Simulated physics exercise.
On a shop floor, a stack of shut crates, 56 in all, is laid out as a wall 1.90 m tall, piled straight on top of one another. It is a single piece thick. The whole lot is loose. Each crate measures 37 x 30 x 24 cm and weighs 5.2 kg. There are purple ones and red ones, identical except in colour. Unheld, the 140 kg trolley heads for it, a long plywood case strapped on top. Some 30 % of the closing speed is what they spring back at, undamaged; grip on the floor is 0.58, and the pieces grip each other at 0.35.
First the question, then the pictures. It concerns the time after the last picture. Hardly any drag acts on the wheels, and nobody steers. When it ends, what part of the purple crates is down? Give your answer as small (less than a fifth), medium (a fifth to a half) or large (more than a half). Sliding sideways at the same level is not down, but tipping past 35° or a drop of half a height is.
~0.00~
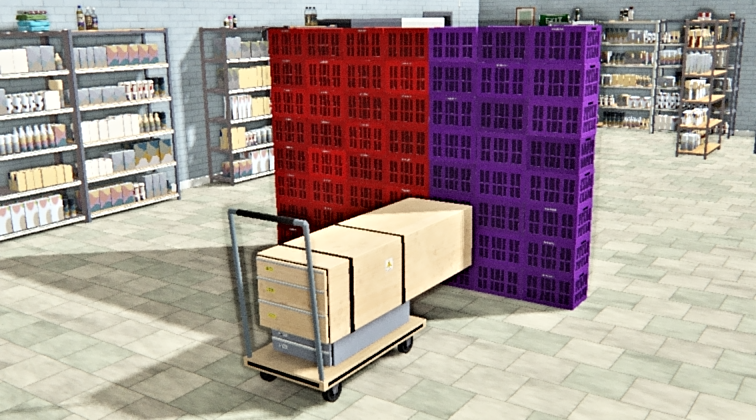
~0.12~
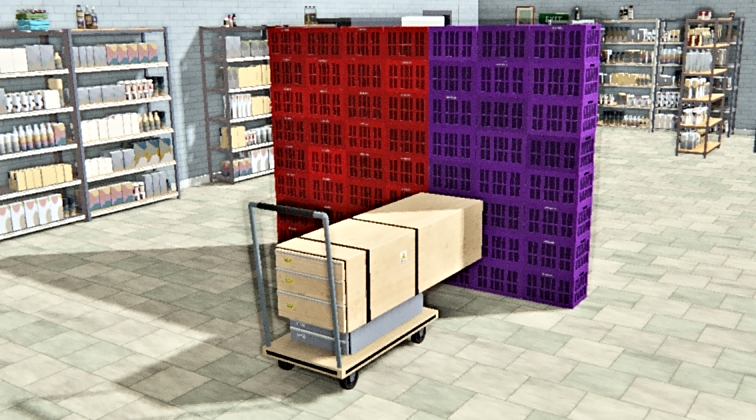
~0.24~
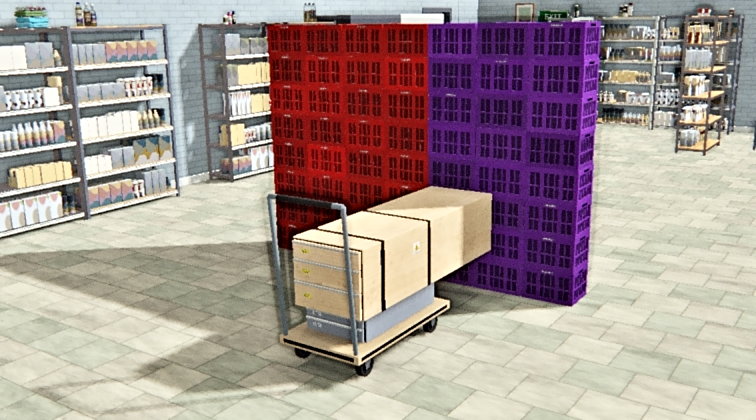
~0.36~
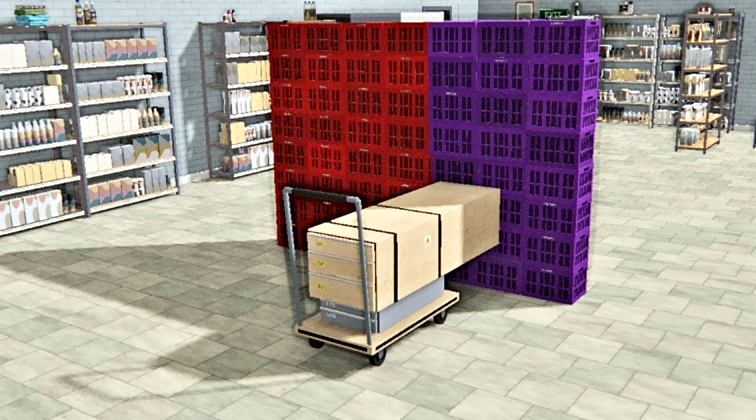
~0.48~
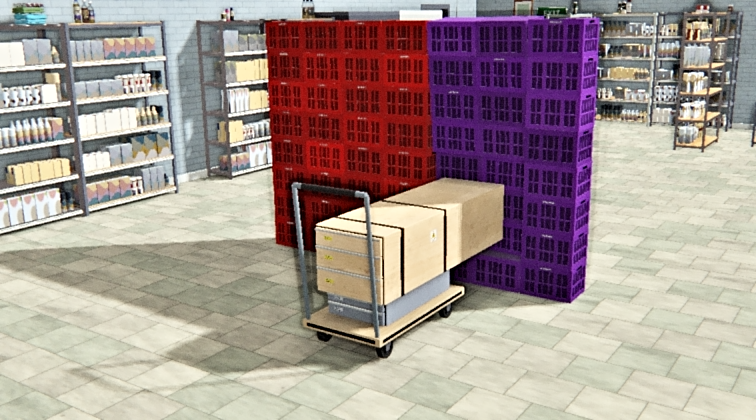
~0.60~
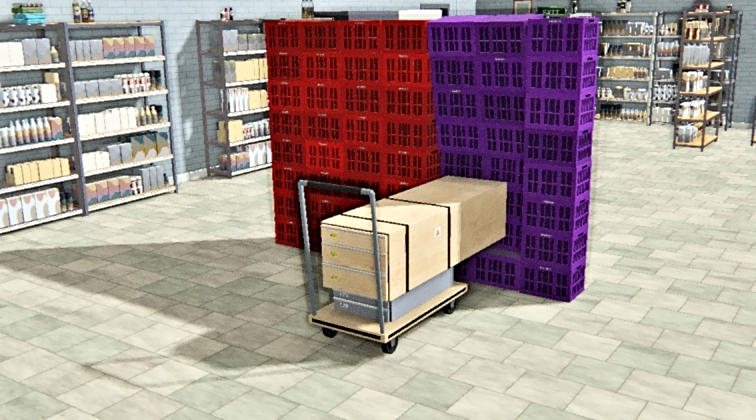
Large - more than a half.
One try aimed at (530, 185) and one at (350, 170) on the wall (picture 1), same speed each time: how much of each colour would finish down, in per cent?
First try then second: Red 0 and 40, purple 60 and 0 per cent.
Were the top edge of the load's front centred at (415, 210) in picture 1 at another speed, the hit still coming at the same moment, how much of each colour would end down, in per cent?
You'd end up with red at 0 per cent down and purple at 60 per cent.
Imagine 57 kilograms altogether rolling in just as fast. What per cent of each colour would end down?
Red 0, purple 0 %.
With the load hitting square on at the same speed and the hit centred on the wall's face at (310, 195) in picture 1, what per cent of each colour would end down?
The red ones would be 40 per cent down and the purple ones 0 per cent.
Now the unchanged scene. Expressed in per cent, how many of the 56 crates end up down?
Estimate: About 25% of them.
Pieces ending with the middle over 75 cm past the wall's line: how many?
Estimate: Some 8.
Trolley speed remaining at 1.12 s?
It is moving at around 0.2 m/s.
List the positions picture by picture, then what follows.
In the first frame (pixels give the middle of a visible side), load (468, 226) 39 cm short of the wall; top purple crate (557, 45); top red crate (405, 44); none has stirred.
Load (478, 220) 24 cm short of the wall; top purple crate (557, 44), in the second frame.
Load (488, 213) 9 cm short of the wall; top purple crate (556, 41), in the third frame.
Load (496, 207) 44 mm into the wall's line; top purple crate (556, 40); movement in 6 of them, in the fourth frame.
Load (500, 203) 13 cm into the wall's line; top purple crate (555, 38); steepest lean 5°, the crate at (500, 39); movement in 14 of them, in the fifth frame.
Load (503, 200) 20 cm into the wall's line; top purple crate (554, 37); top red crate (403, 37); steepest lean 8°, the crate at (499, 39); movement in 14 of them, in the sixth frame.
After 0.88 s, load 28 cm past the wall's line, still rolling; none of the 24 purple crates down (0 of 56 in all colours); top purple crate unmoved.
After 1.12 s, load 34 cm past the wall's line, still rolling; 14 of the 24 purple crates down (14 of 56 in all colours); top purple crate unmoved.
After 1.62 s, load 39 cm past the wall's line, stopped; 14 of the 24 purple crates down (14 of 56 in all colours); top purple crate unmoved.
In the end (2.8 s), load 39 cm past the wall's line, stopped; 14 of the 24 purple crates down (14 of 56 in all colours); top purple crate unmoved; top red crate unmoved. That is 58 per cent. From the last view, middles, top purple crate near (563, 37), top red crate near (412, 36).
